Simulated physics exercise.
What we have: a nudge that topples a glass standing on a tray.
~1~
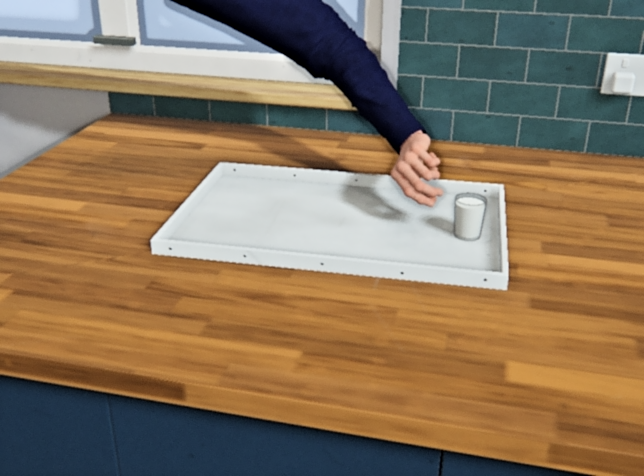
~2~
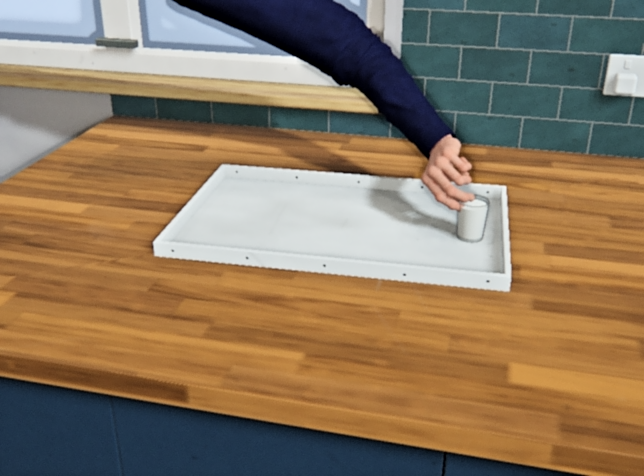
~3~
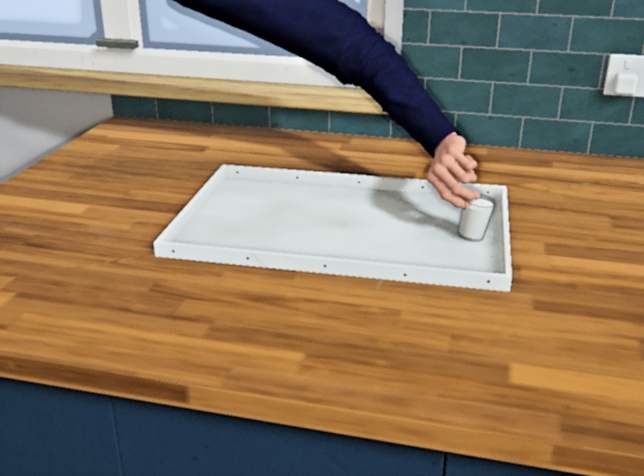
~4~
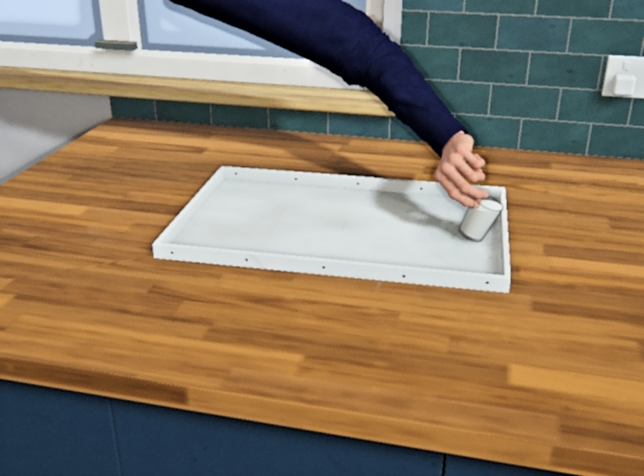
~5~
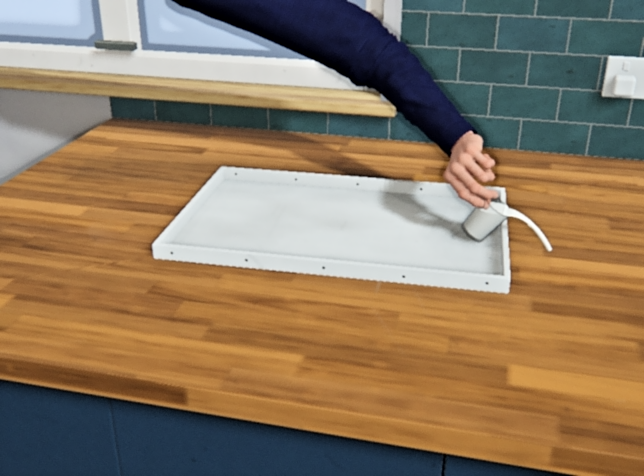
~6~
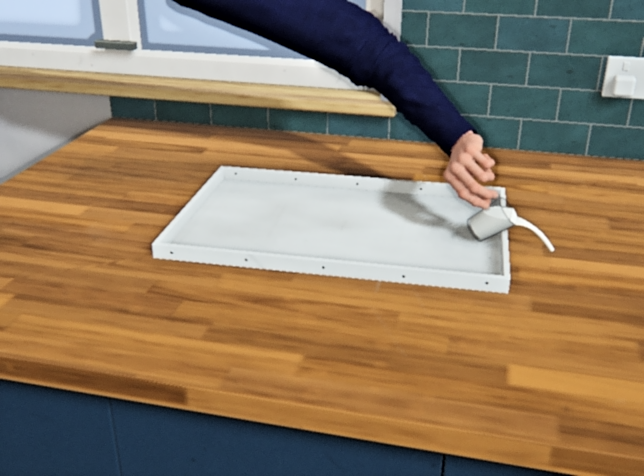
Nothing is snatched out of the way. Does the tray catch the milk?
It wets the top as well.
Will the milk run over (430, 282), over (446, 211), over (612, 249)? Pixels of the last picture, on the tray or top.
First dry, second not reached, third reached.
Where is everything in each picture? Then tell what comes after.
In the first picture, it stands upright; glass (469, 216) nearly full; tray (318, 254).
The second picture shows the hand pushes it; glass nearly full, surface at (473, 205).
The third picture shows the hand pushes it; glass (476, 216) nearly full.
The fourth picture shows the hand pushes it; glass (480, 217) tipped 20°; tray (320, 258).
The fifth picture shows the hand pushes it; glass (486, 218) tipped 35°.
In the sixth picture, it is falling; glass (493, 220) tipped 50°.
Soon after, the glass lies across the rim; the puddle covers about as much as a plate; it is on the top, beyond the rim.
Later, the puddle covers about as much as a plate; it is on the top, beyond the rim.
In the end, the puddle covers about as much as a plate; it is on the top, beyond the rim.
